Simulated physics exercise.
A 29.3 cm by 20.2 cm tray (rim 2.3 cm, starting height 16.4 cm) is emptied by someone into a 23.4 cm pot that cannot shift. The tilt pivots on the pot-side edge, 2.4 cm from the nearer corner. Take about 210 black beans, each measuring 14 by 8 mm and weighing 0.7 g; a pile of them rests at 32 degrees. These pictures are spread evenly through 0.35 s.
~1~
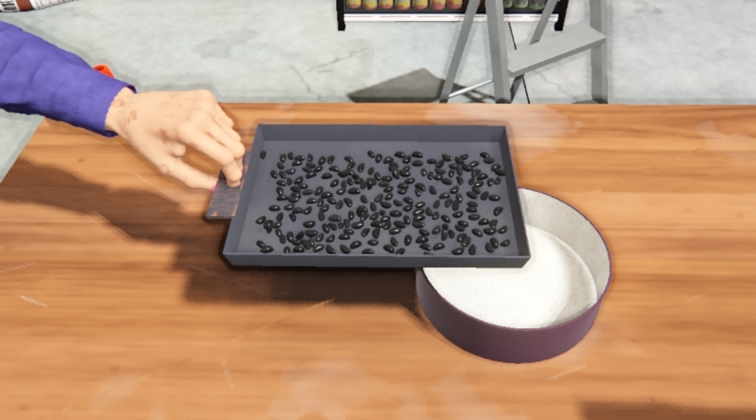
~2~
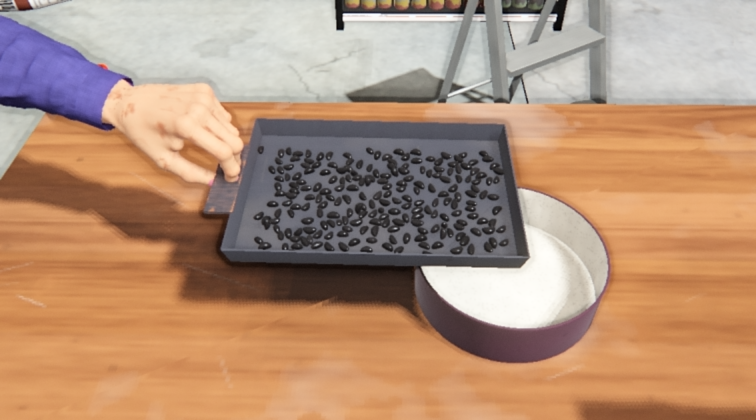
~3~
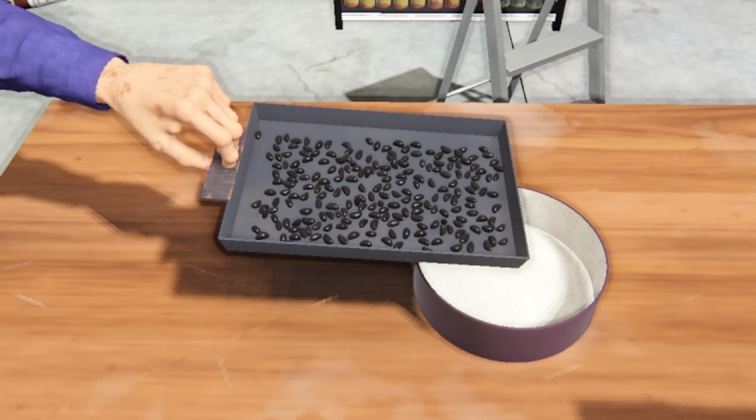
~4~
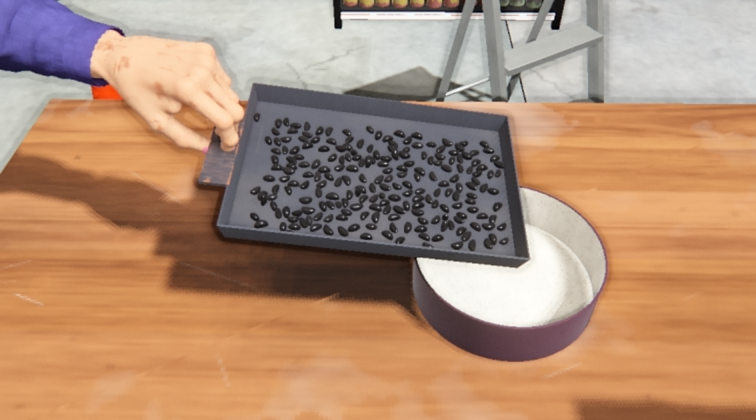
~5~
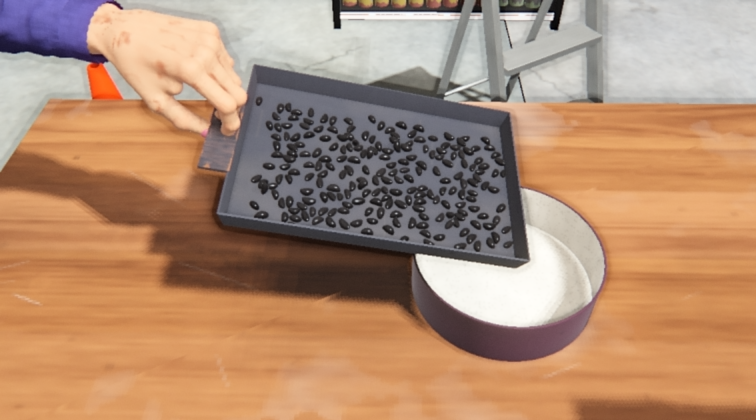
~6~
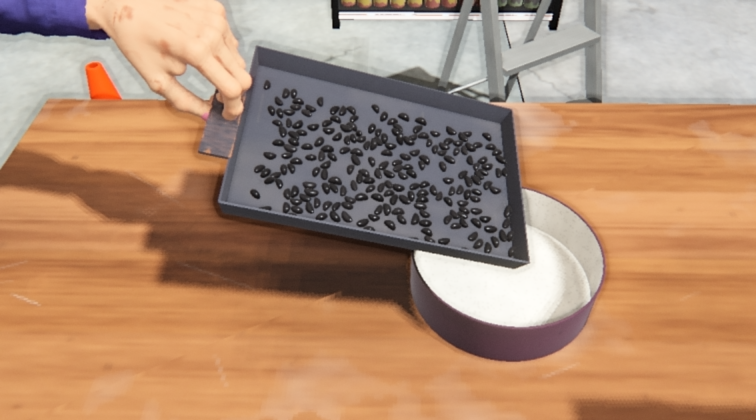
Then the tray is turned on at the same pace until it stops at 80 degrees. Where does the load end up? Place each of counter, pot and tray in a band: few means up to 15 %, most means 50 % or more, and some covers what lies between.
Counter: Most; pot: Some; tray: Few.
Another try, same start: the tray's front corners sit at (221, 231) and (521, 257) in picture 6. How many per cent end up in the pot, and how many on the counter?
That works out as pot 5 and counter 90.
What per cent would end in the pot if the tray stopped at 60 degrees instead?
Around 10 per cent, then.
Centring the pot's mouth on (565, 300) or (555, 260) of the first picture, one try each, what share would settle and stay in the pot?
Some 90 and 55 per cent.
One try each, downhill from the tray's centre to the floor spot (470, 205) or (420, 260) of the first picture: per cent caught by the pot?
Estimate: Some 55 % and some 0 % respectively.
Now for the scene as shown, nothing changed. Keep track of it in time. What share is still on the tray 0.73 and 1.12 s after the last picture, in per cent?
In order, 90 and 30.
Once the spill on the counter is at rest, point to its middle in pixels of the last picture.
Around (584, 410).
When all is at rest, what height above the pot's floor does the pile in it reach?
Around 1.0 cm above the floor.
Then, 0.44 s after the last picture, tilt 49 degrees; the tray holds 100 %, the pot 0 %.
Then, 0.73 s after the last picture, tilt 68 degrees; the tray holds 90 %, the pot 0 %.
Then, 1.12 s after the last picture, tilt 80 degrees; the tray holds 30 %, the pot 15 %.
In the end, counter 65 %, pot 30 %, tray 5 %.
